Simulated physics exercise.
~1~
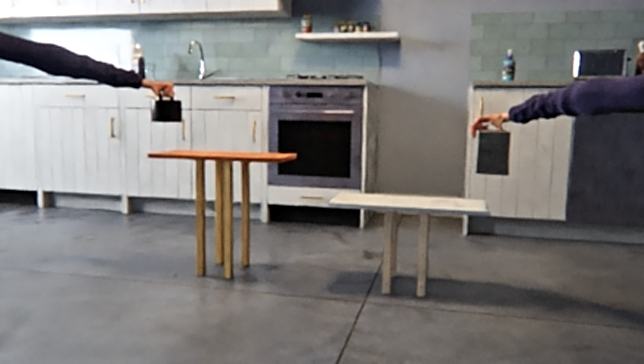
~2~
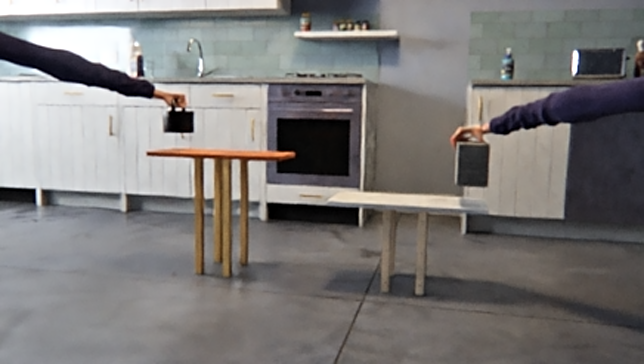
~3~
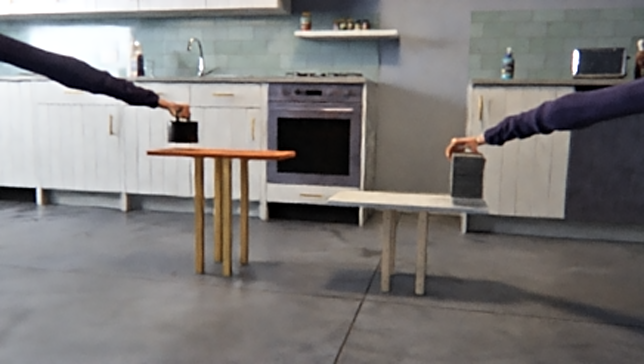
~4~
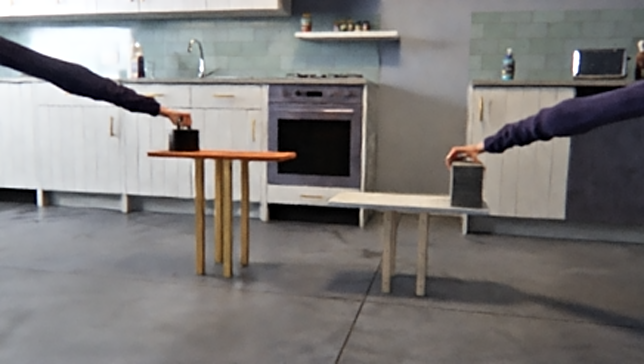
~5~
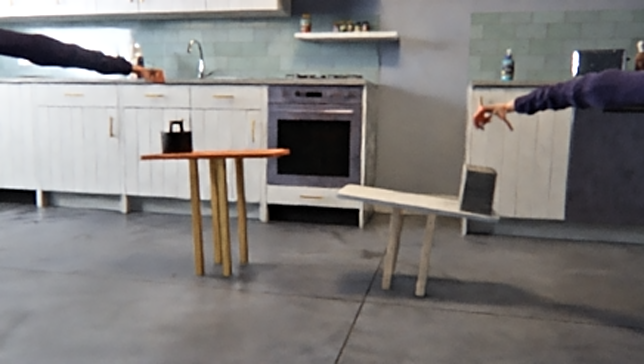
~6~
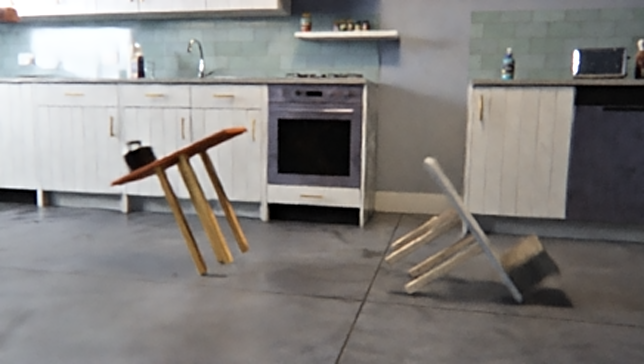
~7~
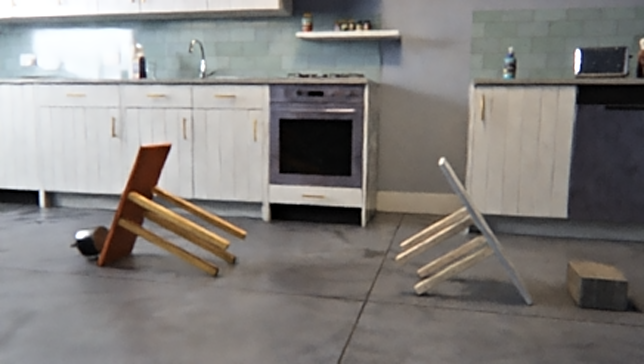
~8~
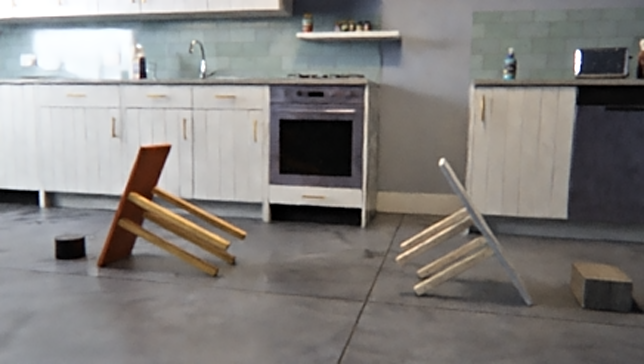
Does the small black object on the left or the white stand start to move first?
The small black object on the left moves first, carried by a hand towards the orange trestle. The white stand only tips over later, after the hands let go.
Two hands lowering dark objects onto an orange trestle and a white stand, both toppling outward and spilling them once released.
